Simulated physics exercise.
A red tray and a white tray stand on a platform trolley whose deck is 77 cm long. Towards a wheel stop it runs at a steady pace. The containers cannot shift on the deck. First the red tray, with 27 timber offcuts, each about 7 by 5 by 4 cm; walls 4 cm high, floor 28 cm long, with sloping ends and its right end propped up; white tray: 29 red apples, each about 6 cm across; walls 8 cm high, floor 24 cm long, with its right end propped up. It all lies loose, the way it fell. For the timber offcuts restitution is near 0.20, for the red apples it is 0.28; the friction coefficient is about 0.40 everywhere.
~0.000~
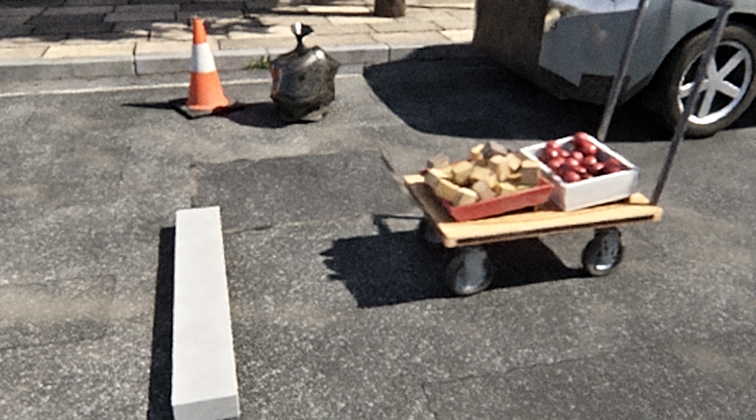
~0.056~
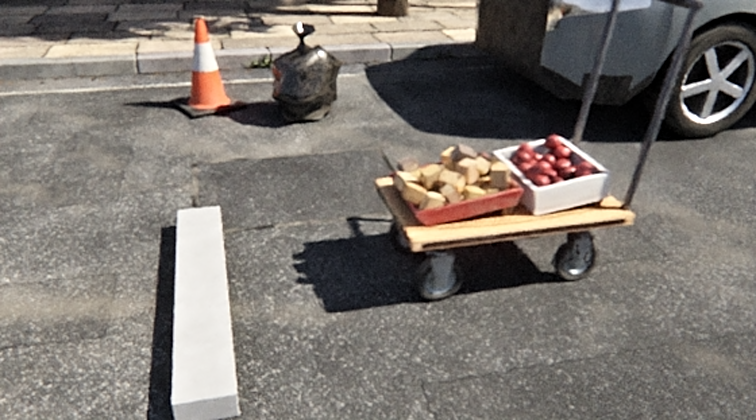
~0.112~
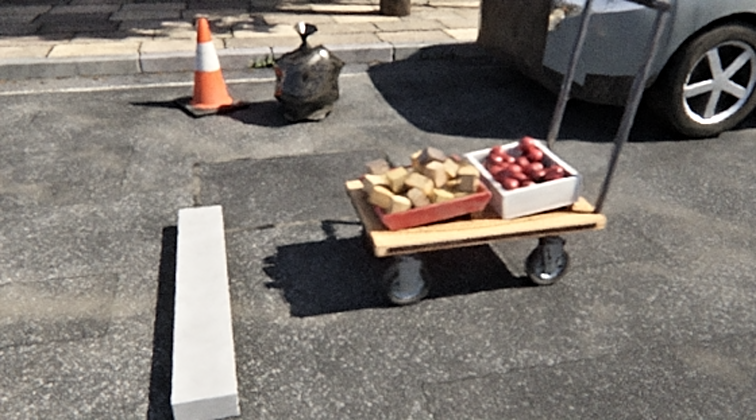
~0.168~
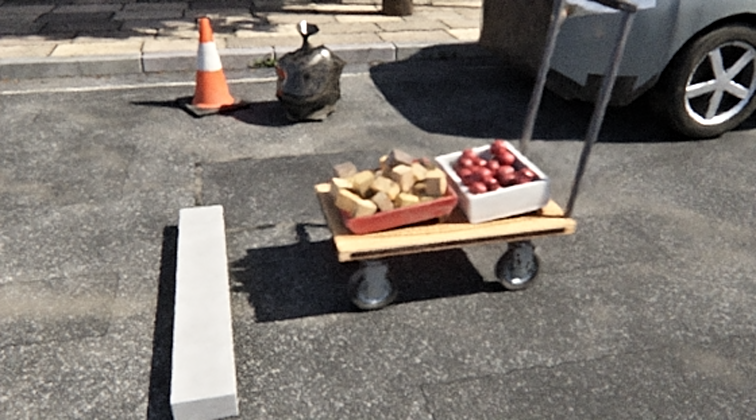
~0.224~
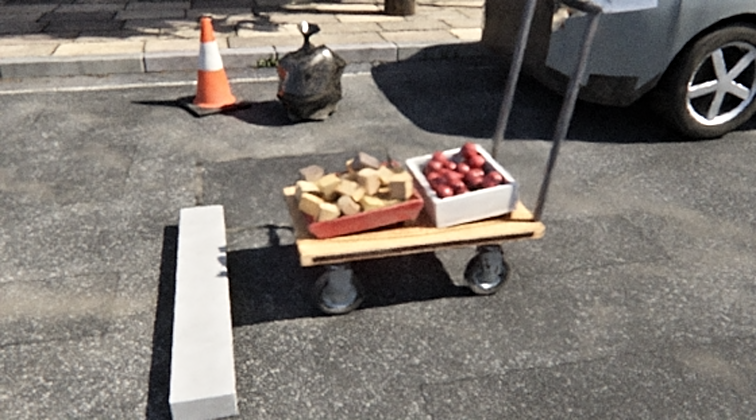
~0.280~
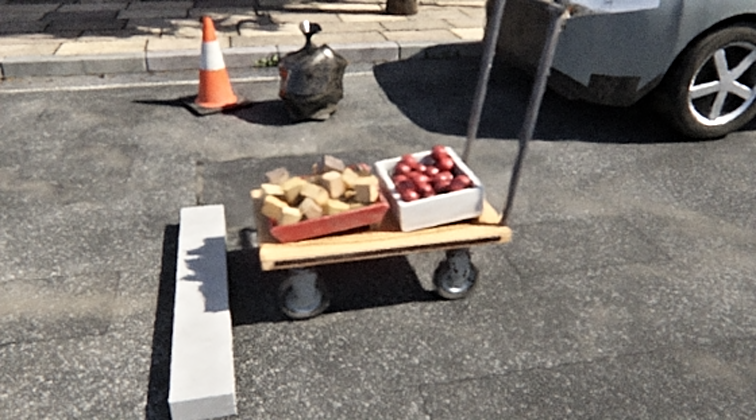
A flat wooden trolley rolled steadily left across the asphalt toward a pale block, carrying a red tray of wood chunks and a white tray of red apples, passing in front of a parked car.
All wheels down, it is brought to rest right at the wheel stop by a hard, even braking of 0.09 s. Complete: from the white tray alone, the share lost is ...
... less than a sixth.
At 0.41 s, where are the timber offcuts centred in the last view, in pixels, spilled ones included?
Roughly at (256, 199).
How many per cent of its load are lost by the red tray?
About: Red tray 35 per cent.
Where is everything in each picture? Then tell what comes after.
In the first frame (we follow the rim corner now nearest the camera; the camera moves round a little), white tray at (569, 186); red tray at (453, 209); 71 cm still to roll; nothing out yet.
White tray at (538, 189); red tray at (419, 213); 60 cm still to roll, in the second frame.
White tray at (507, 193); red tray at (385, 217); 49 cm still to roll, in the third frame.
White tray at (474, 197); red tray at (349, 221); 37 cm still to roll, in the fourth frame.
White tray at (440, 201); red tray at (311, 225); 26 cm still to roll, in the fifth frame.
White tray at (405, 205); red tray at (273, 229); 15 cm still to roll; nothing out yet, in the sixth frame.
After 0.31 s, braking starts.
After 0.41 s, 4 of 27 out of the red tray and 0 of 29 out of the white tray.
After 0.53 s, 5 of 27 out of the red tray and 1 of 29 out of the white tray.
After 0.76 s, 9 of 27 out of the red tray and 1 of 29 out of the white tray.
Final count (at 1.26 s), 10 of 27 out of the red tray and 1 of 29 out of the white tray. Asked share, 1 of 29, 3 per cent.
